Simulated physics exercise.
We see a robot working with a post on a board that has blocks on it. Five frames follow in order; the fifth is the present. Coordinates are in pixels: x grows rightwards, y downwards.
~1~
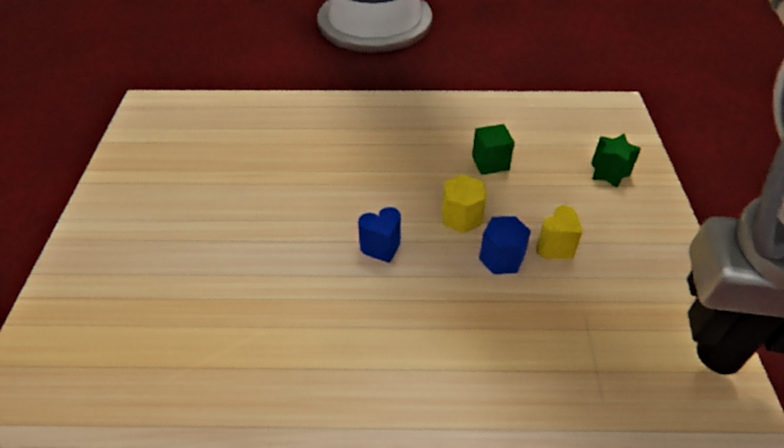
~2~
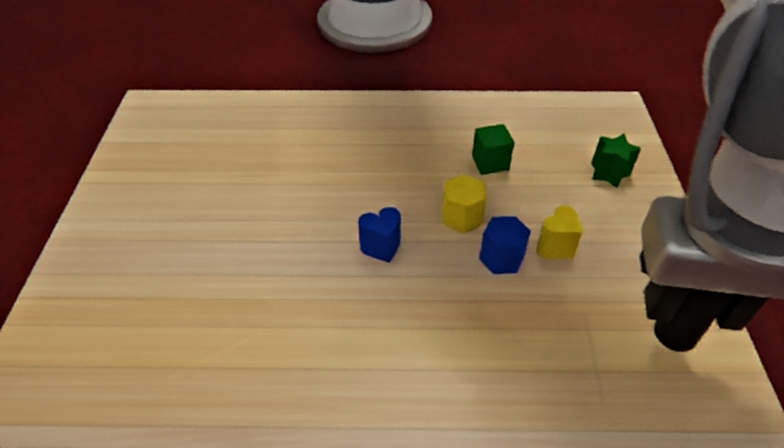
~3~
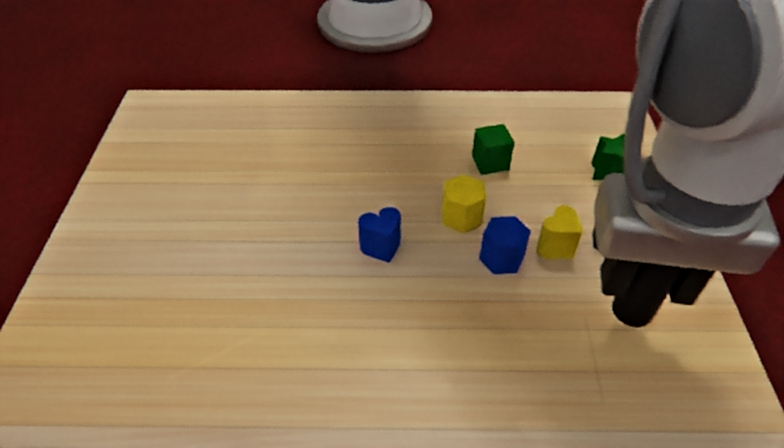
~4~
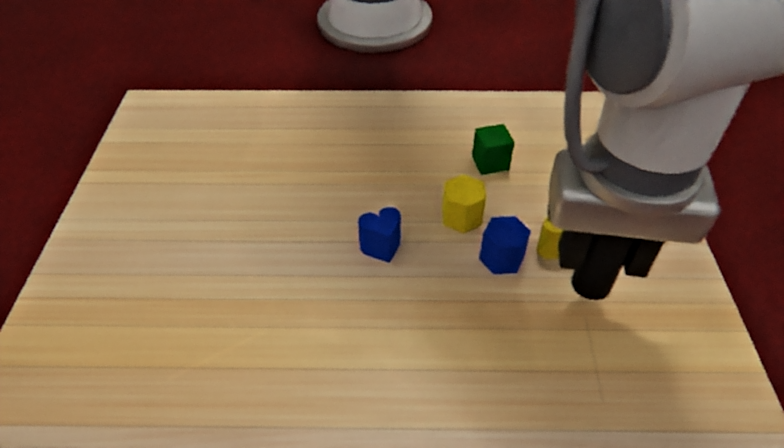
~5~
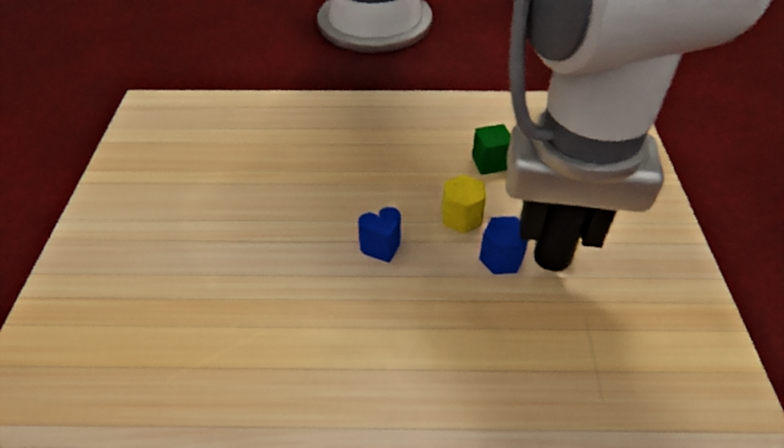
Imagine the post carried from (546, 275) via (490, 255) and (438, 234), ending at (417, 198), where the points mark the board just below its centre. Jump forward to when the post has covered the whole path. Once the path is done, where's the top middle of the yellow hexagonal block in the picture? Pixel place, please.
About (454, 166).
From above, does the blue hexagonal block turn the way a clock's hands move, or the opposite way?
Twists anticlockwise.
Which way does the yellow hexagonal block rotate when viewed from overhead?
It ends up turned clockwise.
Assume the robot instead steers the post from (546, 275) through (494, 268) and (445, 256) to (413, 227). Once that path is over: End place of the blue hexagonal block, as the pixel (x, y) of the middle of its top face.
At pixel (399, 174).
What follows on the original path. One third of the way, post (493, 237); yellow hexagonal block (460, 186), turned 25° clockwise; blue hexagonal block (458, 216).
Two thirds of the way, post (439, 216); blue heart-shaped block (376, 220), turned 15° anticlockwise; yellow hexagonal block (454, 181), turned 45° clockwise; blue hexagonal block (405, 197).
At the end, post (418, 180); blue heart-shaped block (374, 220), turned 25° anticlockwise; yellow hexagonal block (454, 166), turned 110° clockwise; blue hexagonal block (384, 185), turned 40° anticlockwise; yellow heart-shaped block in place.
